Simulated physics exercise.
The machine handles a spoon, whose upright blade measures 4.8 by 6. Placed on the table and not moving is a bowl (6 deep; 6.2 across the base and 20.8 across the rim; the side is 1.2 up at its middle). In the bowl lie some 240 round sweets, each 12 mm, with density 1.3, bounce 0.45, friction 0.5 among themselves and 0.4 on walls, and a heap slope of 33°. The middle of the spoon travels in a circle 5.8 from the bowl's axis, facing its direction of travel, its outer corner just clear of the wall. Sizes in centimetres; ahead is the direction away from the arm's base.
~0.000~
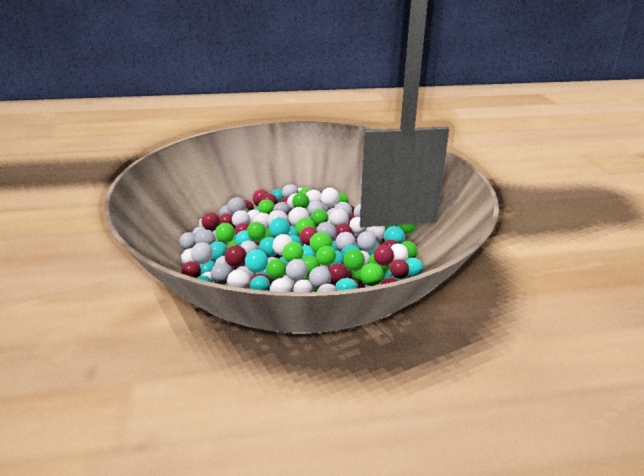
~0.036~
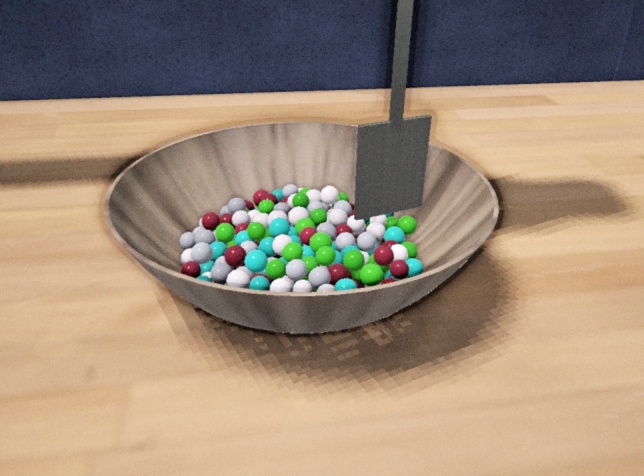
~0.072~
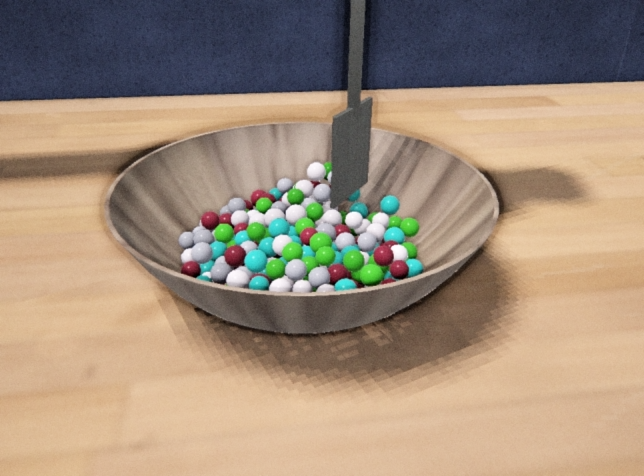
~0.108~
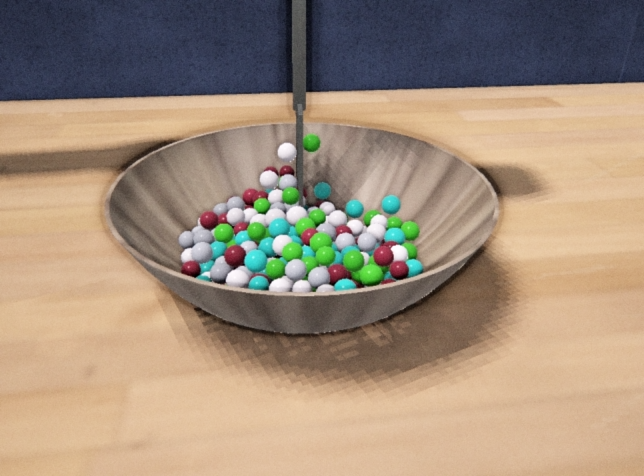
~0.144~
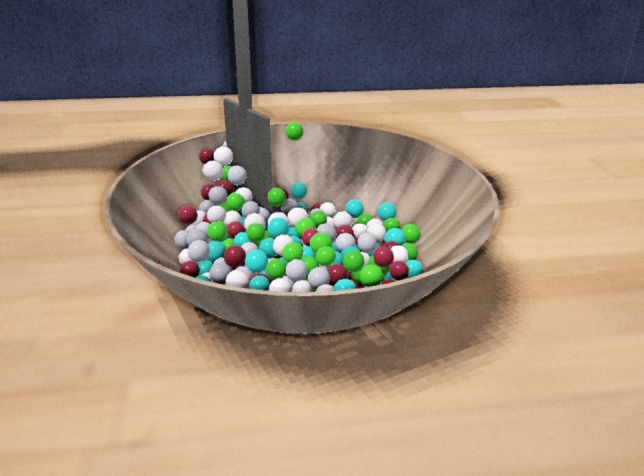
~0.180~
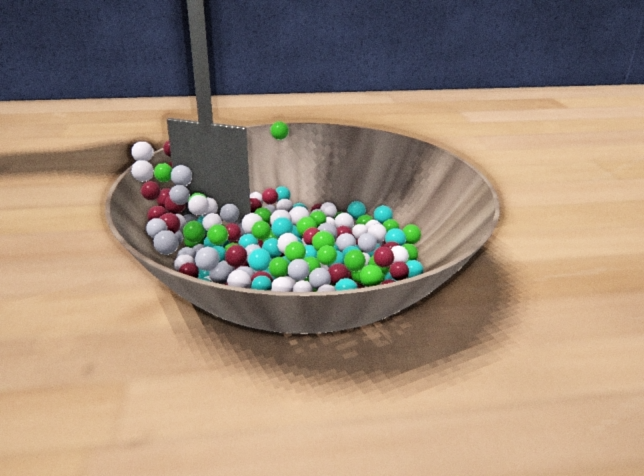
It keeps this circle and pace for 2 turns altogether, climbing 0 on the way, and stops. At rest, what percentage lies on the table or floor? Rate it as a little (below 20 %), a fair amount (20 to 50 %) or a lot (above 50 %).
A fair amount.
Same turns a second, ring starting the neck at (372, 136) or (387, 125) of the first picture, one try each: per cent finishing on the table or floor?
Roughly 25 and 40 per cent.
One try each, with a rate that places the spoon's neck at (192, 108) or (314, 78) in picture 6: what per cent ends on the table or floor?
Some 30 and 5 %.
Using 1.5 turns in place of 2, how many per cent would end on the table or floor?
30 %.
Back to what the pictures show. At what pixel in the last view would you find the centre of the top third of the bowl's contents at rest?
I'd say close to (312, 250).
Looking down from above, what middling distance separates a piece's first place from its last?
Roughly 7 cm, measured level.
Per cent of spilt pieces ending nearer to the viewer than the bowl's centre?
50 %.
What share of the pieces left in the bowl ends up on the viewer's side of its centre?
About 50 per cent.
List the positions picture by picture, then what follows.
In the first frame, spoon neck at (410, 102), 0° round; upper third of the load around (300, 236), from x 190 to 415, top at y 190; 245 in the bowl.
In the second frame, spoon neck at (398, 94), 16° round; upper third of the load around (300, 236), from x 190 to 415, top at y 190.
In the third frame, spoon neck at (355, 82), 51° round; upper third of the load around (304, 234), from x 190 to 415, top at y 170.
In the fourth frame, spoon neck at (299, 78), 86° round; upper third of the load around (288, 234), from x 190 to 415, top at y 145.
In the fifth frame, spoon neck at (244, 83), 120° round; upper third of the load around (261, 231), from x 185 to 415, top at y 130.
In the sixth frame, spoon neck at (203, 96), 155° round; upper third of the load around (253, 235), from x 145 to 415, top at y 130; 245 in the bowl.
By 0.40 s, 13° round, highest piece 10 above the table; 212 in the bowl, 11 on the table or floor, 22 in flight or on the tool.
By 0.63 s, 231° round, highest piece 10 above the table; 178 in the bowl, 58 on the table or floor, 9 in flight or on the tool.
By 0.94 s, 0° round, highest piece 3 above the table; 174 in the bowl, 71 on the table or floor.
By 1.64 s, 0° round, highest piece 3 above the table; 174 in the bowl, 71 on the table or floor.
Final count, 174 in the bowl, 71 on the table or floor. That is 29 % on the table or floor.
